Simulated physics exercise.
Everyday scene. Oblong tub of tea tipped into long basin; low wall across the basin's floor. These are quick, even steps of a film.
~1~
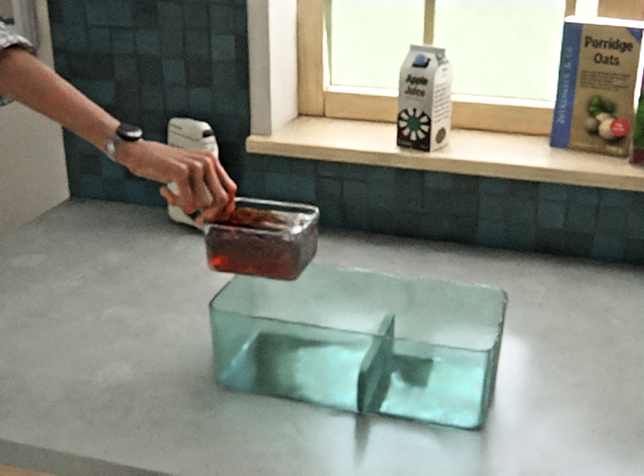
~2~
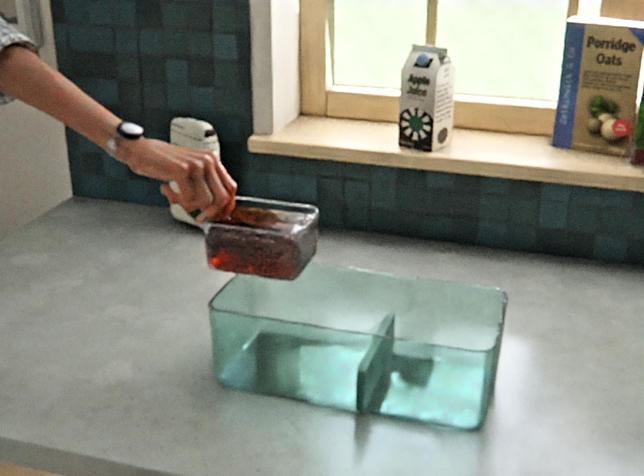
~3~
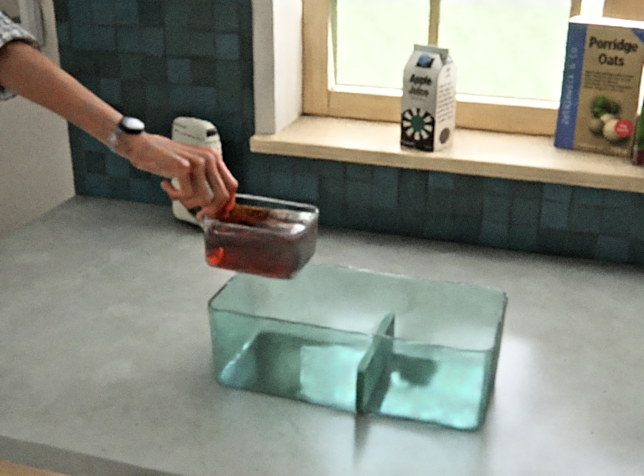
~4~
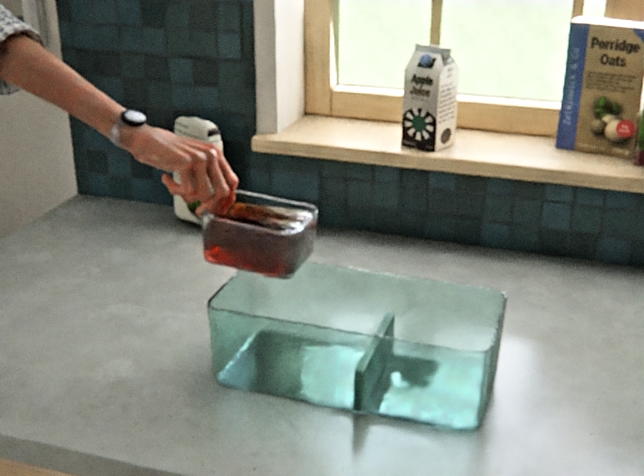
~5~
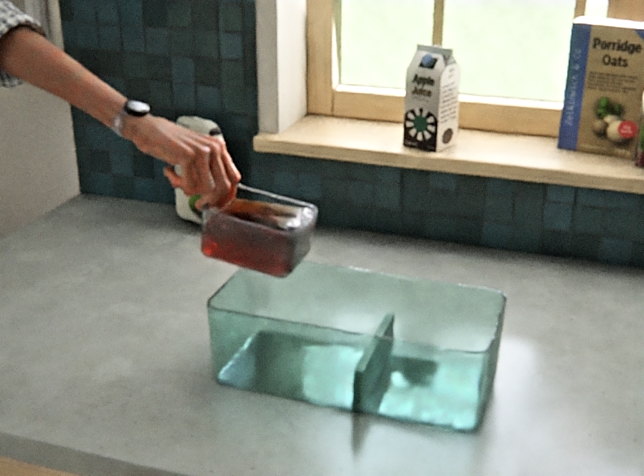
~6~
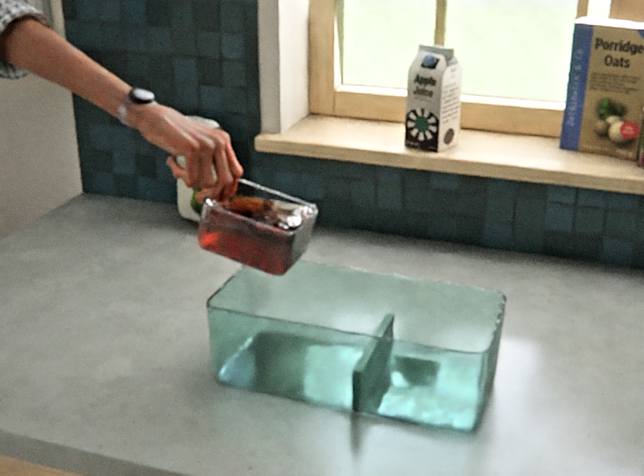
A hand with a dark-faced wristwatch reaches in from the left over a grey kitchen counter, seen from slightly above, holding a small clear tub of reddish-brown tea. Below sits a long, pale green glass basin with a low divider, before dark teal tiles and a wooden windowsill bearing an apple juice carton and a porridge oats box. The hand slowly tilts the tub slightly, its right side dipping, while the view shifts very slightly.
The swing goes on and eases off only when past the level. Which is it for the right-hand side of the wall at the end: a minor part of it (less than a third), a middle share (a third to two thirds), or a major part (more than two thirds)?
I predict a middling amount ends up right of the wall, one third up to two thirds.
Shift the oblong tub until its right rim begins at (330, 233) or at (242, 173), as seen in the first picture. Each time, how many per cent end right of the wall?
About 85 per cent, then about 5 per cent.
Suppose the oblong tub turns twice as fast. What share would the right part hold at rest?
I'd estimate about 70 percent ends up there.
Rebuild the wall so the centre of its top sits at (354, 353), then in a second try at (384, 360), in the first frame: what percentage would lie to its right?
In order, some 90 and 50 in a hundred.
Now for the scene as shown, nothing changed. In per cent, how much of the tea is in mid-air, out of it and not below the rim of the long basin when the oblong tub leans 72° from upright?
It's about 35 per cent.
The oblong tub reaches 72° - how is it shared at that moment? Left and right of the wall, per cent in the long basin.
Near 20 in a hundred left, near 0 in a hundred right.
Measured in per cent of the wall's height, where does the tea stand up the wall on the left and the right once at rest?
Once it is still, the left part shows 10 per cent and the right part 30.
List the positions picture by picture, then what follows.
It leans 0°; its right rim is at (309, 223); the tea meets the walls at (220, 216) and (309, 228); the long basin's rim runs from (230, 282) to (501, 321); the wall's top is at (377, 340), in the first picture.
It leans 1°; its right rim is at (309, 223); the tea meets the walls at (220, 216) and (309, 227), in the second picture.
It leans 2°; its right rim is at (308, 223); the tea meets the walls at (220, 214) and (308, 225), in the third picture.
It leans 5°; its right rim is at (308, 223); the tea meets the walls at (219, 212) and (307, 223), in the fourth picture.
It leans 8°; its right rim is at (307, 223); the tea meets the walls at (219, 209) and (307, 221), in the fifth picture.
It leans 13°; its right rim is at (306, 223); the tea meets the walls at (218, 205) and (308, 218), in the sixth picture.
A moment on, the oblong tub is tipped part way and 41 per cent is still to pour, 20 is left of the wall and 2 right of it.
Next, the oblong tub is tipped right over and 4 per cent is still to pour, 32 is left of the wall and 56 right of it.
Then the oblong tub is tipped right over and 0 per cent is still to pour, 44 is left of the wall and 55 right of it.
Later the oblong tub is tipped right over and 0 per cent is still to pour, 44 is left of the wall and 55 right of it.
Finally, 44 per cent lies left of the wall, 55 right of it and 1 outside.
